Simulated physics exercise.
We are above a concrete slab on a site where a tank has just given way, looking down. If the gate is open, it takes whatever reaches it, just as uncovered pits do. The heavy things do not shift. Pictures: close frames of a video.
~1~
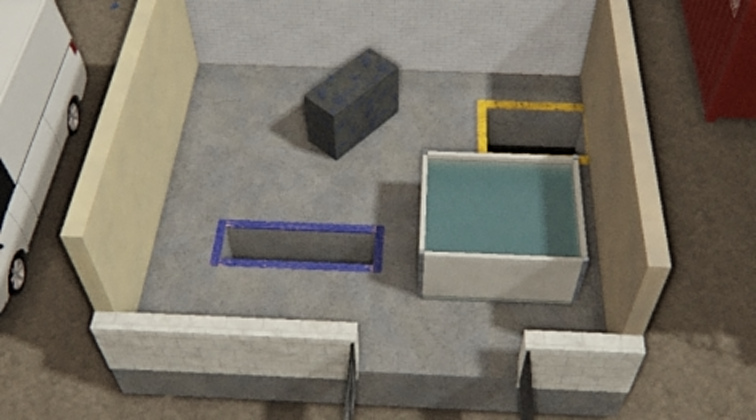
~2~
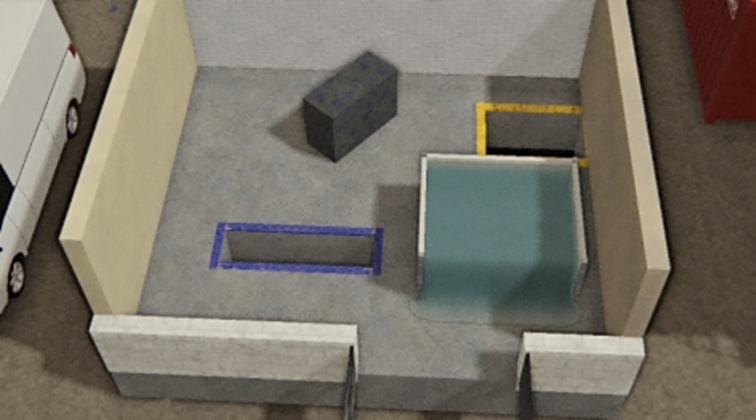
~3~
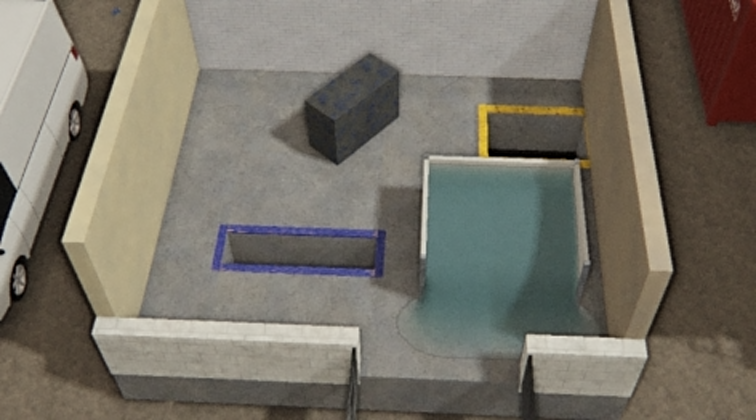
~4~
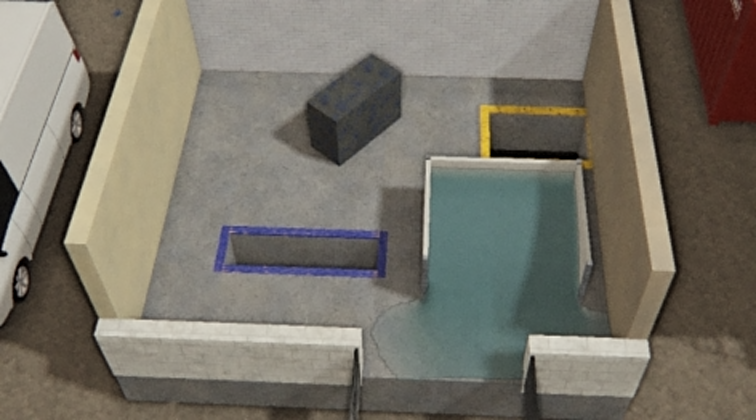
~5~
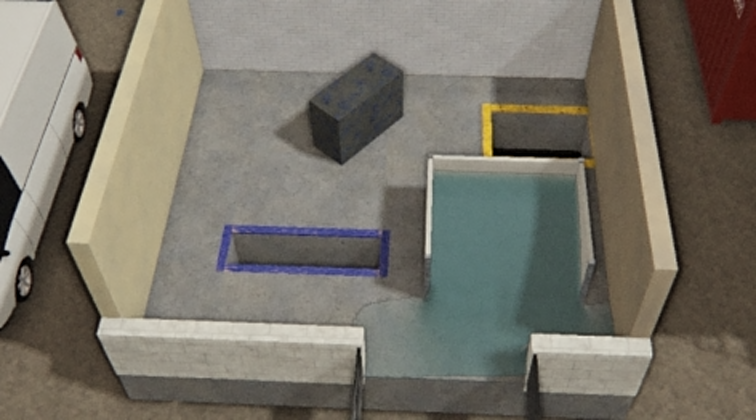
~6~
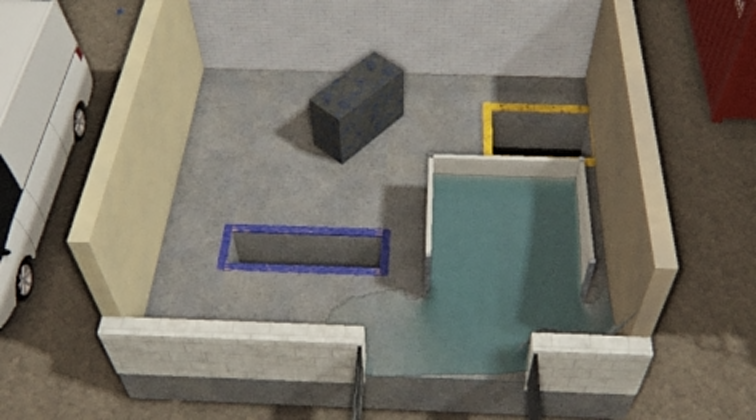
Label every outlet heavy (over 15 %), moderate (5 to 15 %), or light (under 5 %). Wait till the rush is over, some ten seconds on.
Labels: Gate - heavy, yellow pit - moderate, blue pit - light.
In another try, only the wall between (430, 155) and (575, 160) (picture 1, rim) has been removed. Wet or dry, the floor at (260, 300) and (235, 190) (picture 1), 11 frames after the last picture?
Result, point by point: Unwetted; unwetted.
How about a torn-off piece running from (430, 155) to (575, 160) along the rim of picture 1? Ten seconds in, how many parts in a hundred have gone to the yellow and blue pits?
In percent: Yellow 55, blue 12.
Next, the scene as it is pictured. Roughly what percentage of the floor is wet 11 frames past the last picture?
I'd estimate some 20 per cent.
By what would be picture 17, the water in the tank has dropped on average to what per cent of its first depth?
Roughly 22 %.
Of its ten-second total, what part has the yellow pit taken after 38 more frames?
About 100 per cent.
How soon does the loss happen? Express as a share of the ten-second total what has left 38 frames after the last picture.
About 90 per cent.
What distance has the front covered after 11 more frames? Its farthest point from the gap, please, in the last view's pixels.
At roughly (138, 348).
A moment on, water covers 15 % of the floor; the gate 28 %, the yellow pit 0 %, the blue pit 0 %.
Next, water covers 20 % of the floor; the gate 44 %, the yellow pit 2 %, the blue pit 0 %.
Then, water covers 30 % of the floor; the gate 56 %, the yellow pit 7 %, the blue pit 0 %.
Later, water covers 40 % of the floor; the gate 65 %, the yellow pit 9 %, the blue pit 0 %.
In the end, water covers 45 % of the floor; the gate 73 %, the yellow pit 9 %, the blue pit 1 %.
